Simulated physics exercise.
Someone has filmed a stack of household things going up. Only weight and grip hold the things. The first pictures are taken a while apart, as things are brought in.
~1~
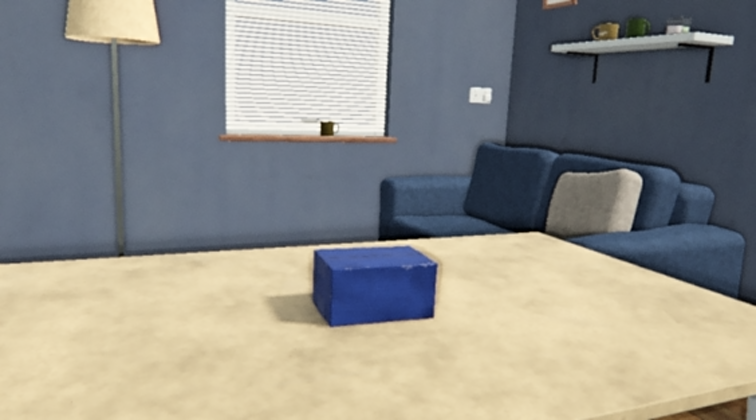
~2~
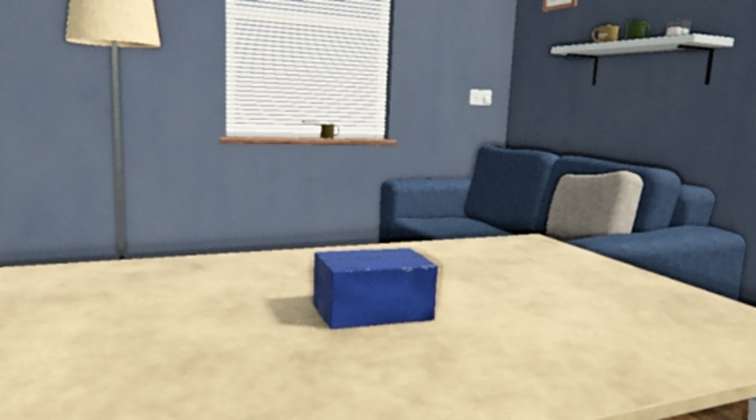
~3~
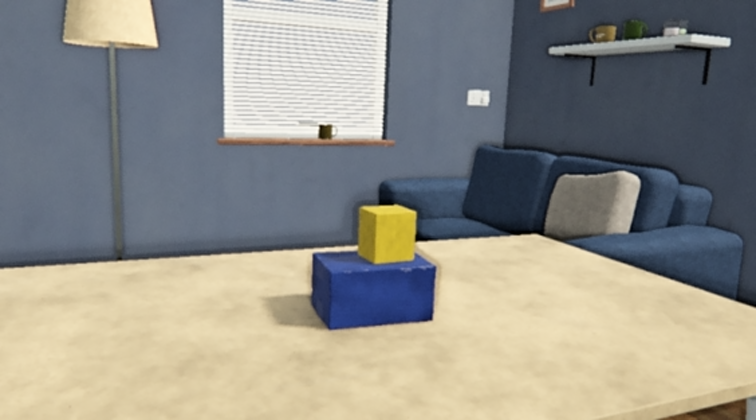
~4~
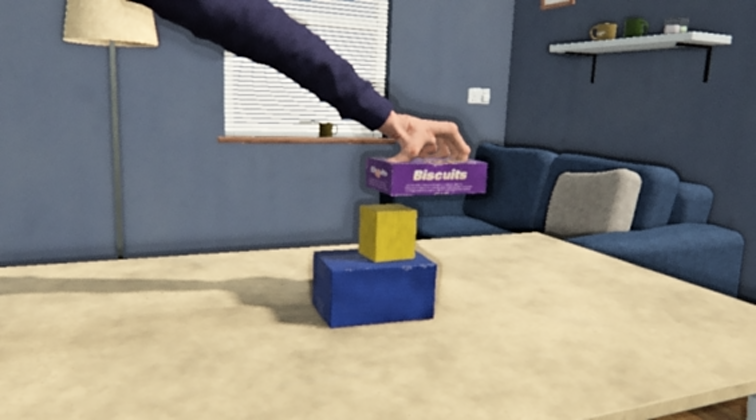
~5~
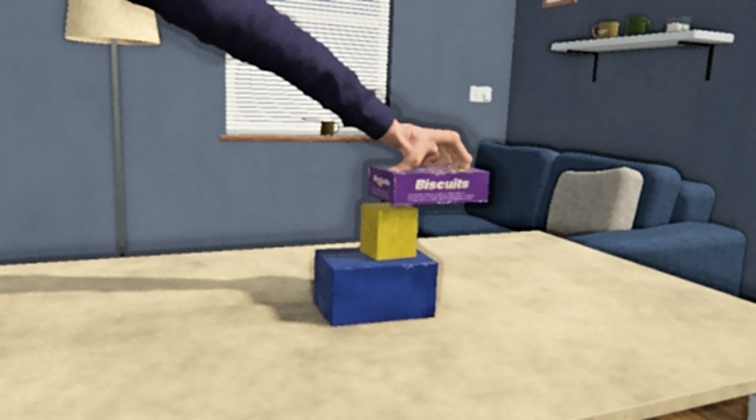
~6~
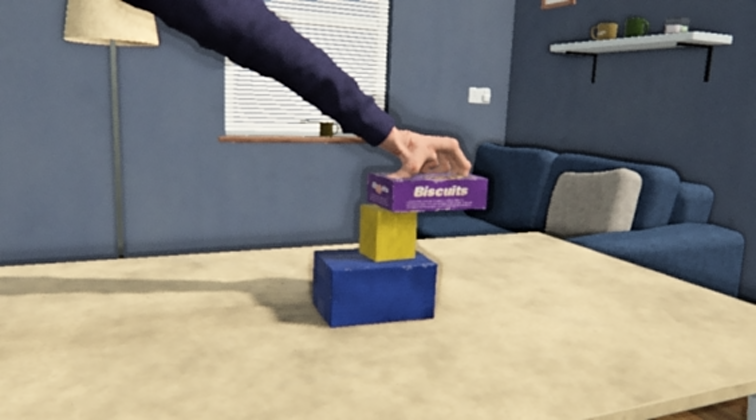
A hand lowers a purple biscuits packet onto a yellow block above a blue box.
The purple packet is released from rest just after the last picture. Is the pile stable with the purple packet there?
As it turns out, it comes apart.
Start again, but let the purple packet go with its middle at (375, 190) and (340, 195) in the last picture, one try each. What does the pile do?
First try: It stays up; second try: It comes apart.
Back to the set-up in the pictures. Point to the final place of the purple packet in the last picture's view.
At about (503, 287).
Then, 0.30 s later than the last frame, purple packet now fallen.
Then, 0.40 s later than the last frame, things are still on the move.
Then, 0.50 s later than the last frame, as before.
When it is over, fallen, purple packet; the other 2 as before. End places, in pixels of the last picture, purple packet near (503, 287). The pile gives way.
